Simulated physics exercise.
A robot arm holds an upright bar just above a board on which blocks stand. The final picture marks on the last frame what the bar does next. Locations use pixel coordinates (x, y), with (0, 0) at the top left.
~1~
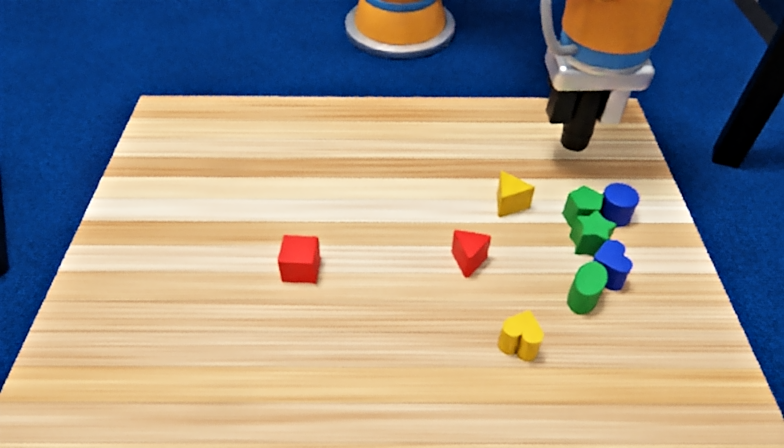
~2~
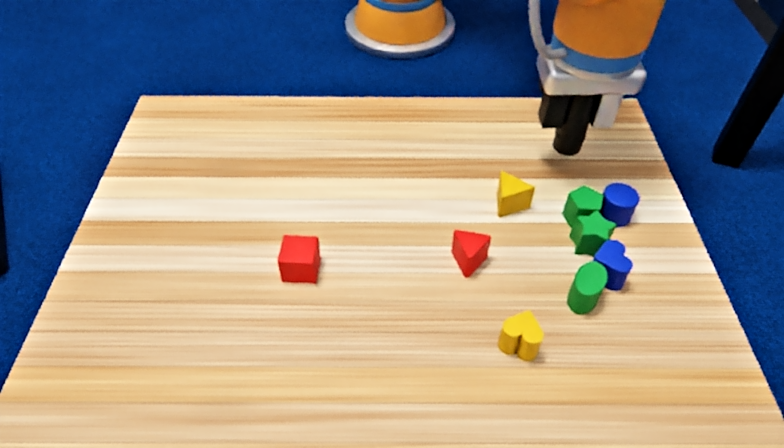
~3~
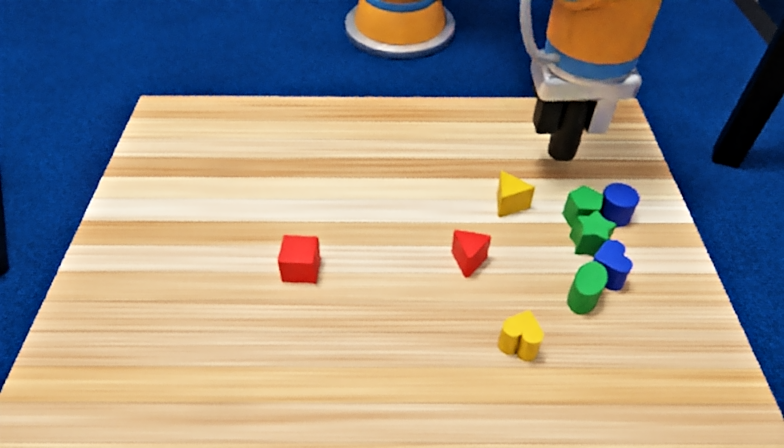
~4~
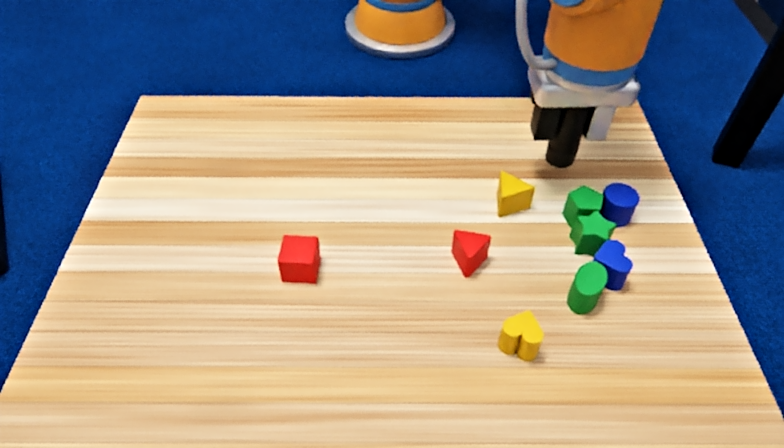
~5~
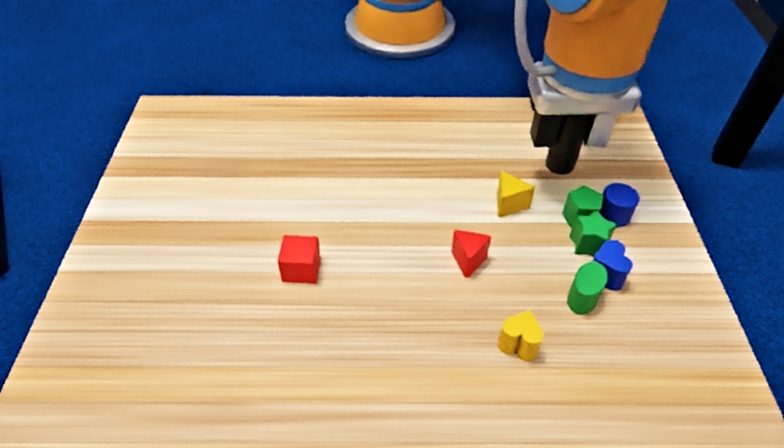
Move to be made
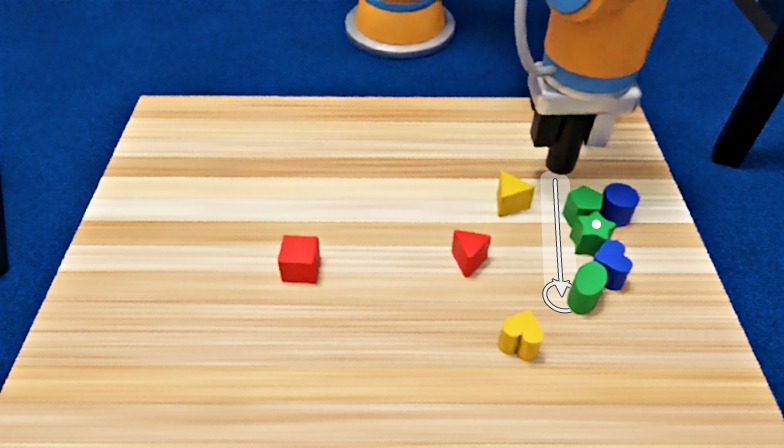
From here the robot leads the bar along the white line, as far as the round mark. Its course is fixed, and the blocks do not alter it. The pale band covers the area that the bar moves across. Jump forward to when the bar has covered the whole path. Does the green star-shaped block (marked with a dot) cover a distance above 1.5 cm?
The answer is no.
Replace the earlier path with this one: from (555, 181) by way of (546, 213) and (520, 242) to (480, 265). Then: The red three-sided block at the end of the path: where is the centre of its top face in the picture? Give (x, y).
The red three-sided block ends near (446, 246).
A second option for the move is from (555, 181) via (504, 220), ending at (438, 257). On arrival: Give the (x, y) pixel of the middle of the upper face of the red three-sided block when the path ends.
I think it will end close to (457, 257).
The drawn path runs straight from (555, 181) to (562, 297); the dot is on the green star-shaped block.
On the path given first. One third of the way, bar at (562, 201); green pentagonal block at (594, 204), turned 35° anticlockwise; green star-shaped block at (601, 228), turned 15° clockwise; blue heart block at (616, 258).
Two thirds of the way, bar at (564, 240); green pentagonal block at (596, 206), turned 50° anticlockwise; green star-shaped block at (604, 230), turned 30° clockwise; blue heart block at (617, 258).
At the end, bar at (567, 283); yellow three-sided block not moved; green pentagonal block at (596, 206), turned 50° anticlockwise; green oval block at (602, 295), turned 25° anticlockwise; green star-shaped block at (604, 230), turned 30° clockwise; blue heart block at (617, 258).
